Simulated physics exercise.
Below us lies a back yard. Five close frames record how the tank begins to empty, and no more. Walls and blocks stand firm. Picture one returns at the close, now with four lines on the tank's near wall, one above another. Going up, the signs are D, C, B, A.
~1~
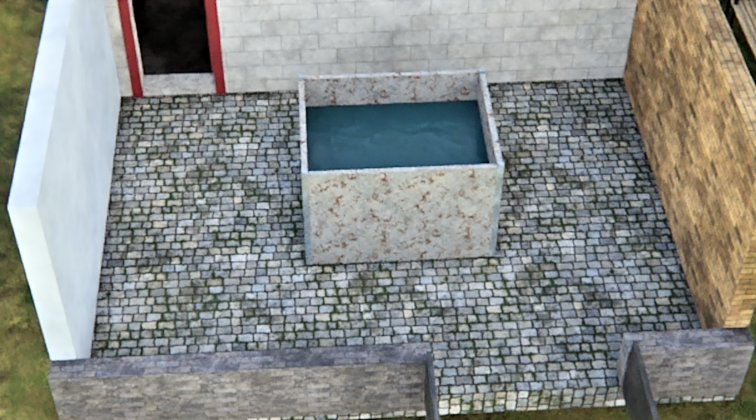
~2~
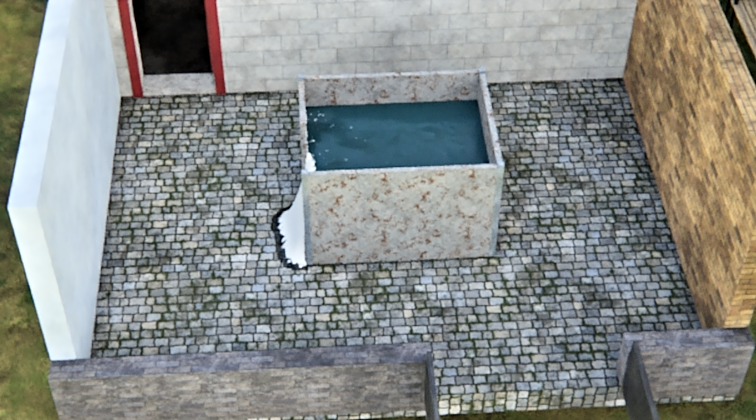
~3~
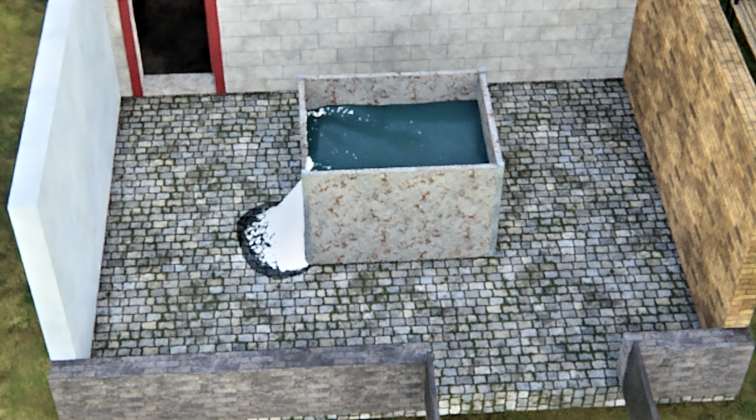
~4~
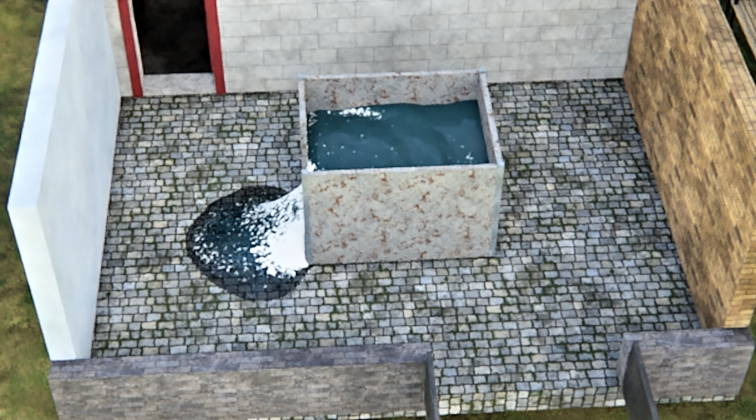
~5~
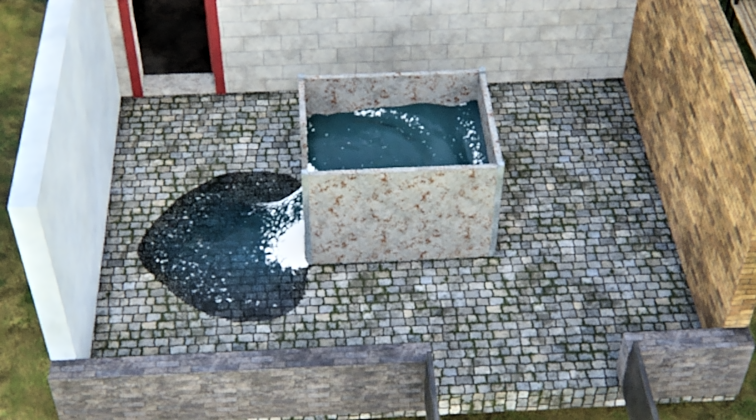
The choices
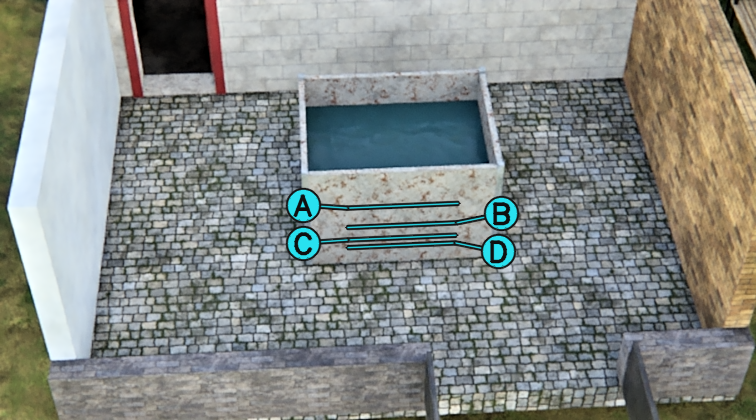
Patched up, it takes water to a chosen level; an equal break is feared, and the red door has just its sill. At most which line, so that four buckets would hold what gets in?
Choose B.
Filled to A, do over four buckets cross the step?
Yes, it does.
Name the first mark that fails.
A it is.
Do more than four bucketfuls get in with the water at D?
No, that is safe.
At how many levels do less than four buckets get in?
Three of the four.
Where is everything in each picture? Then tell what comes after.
The first picture shows water in the tank at rest, its middle at (397, 147); foot of the red doorway at (180, 94); open gate at (528, 334).
The second picture shows front seen at (302, 265), 1 % of the ground wet.
The third picture shows front seen at (247, 220), 3 % of the ground wet.
The fourth picture shows front seen at (192, 242), 6 % of the ground wet.
The fifth picture shows front seen at (147, 256), 11 % of the ground wet.
On the marked copy, A at (402, 205); B at (402, 225); C at (401, 237); D at (401, 245); from the bottom up D, C, B, A.
For mark A, about 11 bucketfuls get in.
For mark B, a bucket or two gets in.
For mark C, nothing gets over.
For mark D, nothing gets over.
